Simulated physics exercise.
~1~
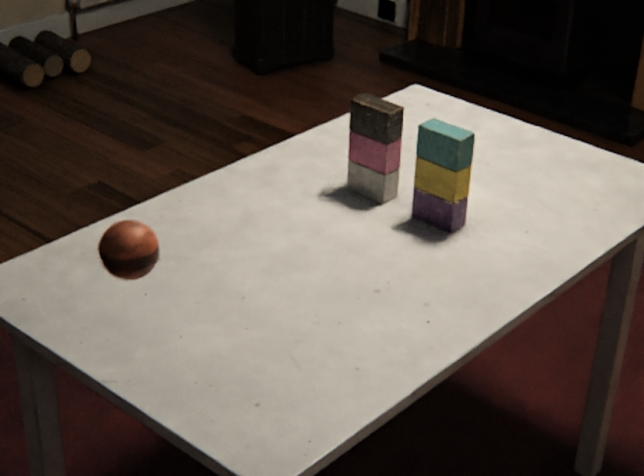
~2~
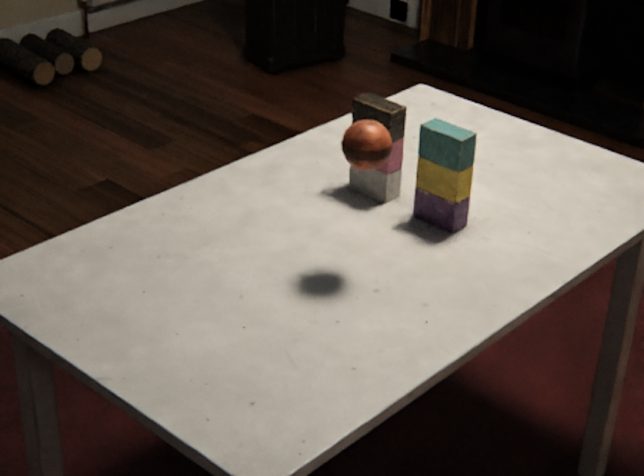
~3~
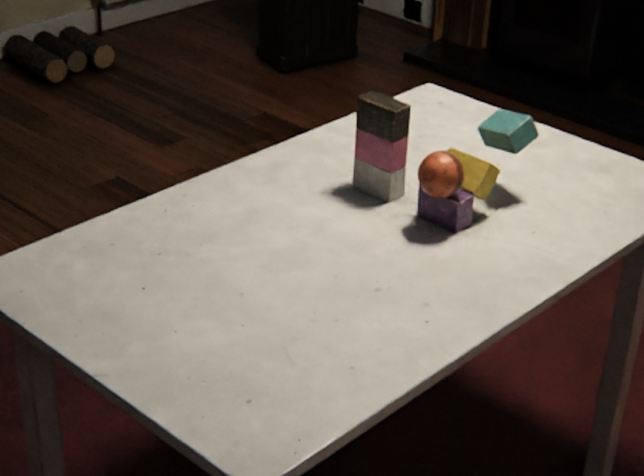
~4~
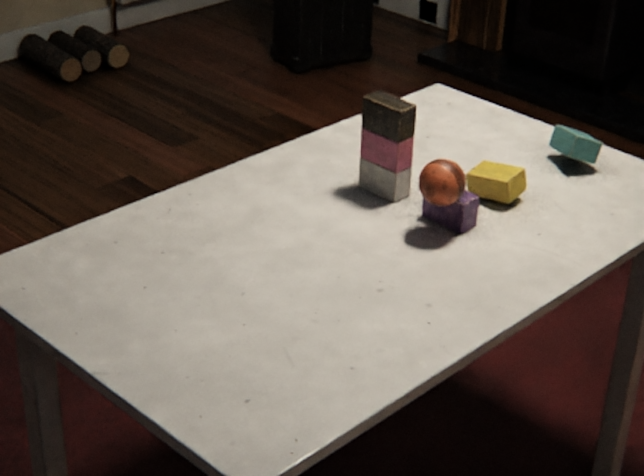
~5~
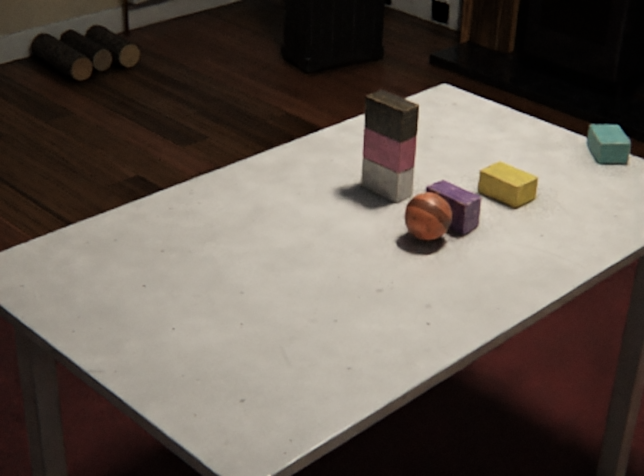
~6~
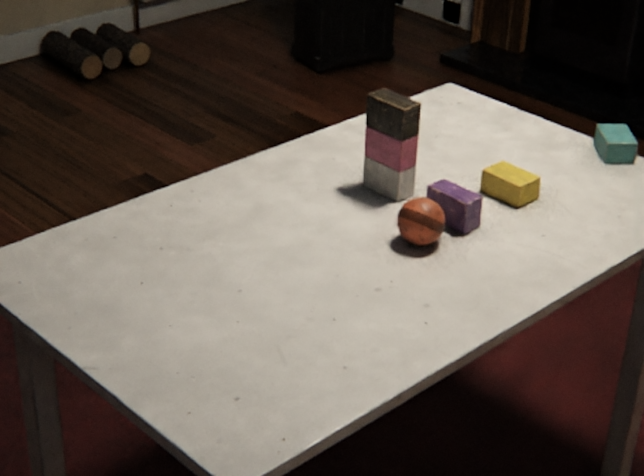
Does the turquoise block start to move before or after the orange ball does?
The turquoise block starts to move after the orange ball, which is already travelling across the table while the block is still standing on its stack.
An orange ball flies rightward over a white table and hits the right-hand of two block stacks, knocking off the turquoise and yellow blocks. It drops beside the purple block and rolls slightly back, while both toppled blocks lie on the table and the other stack stays standing.
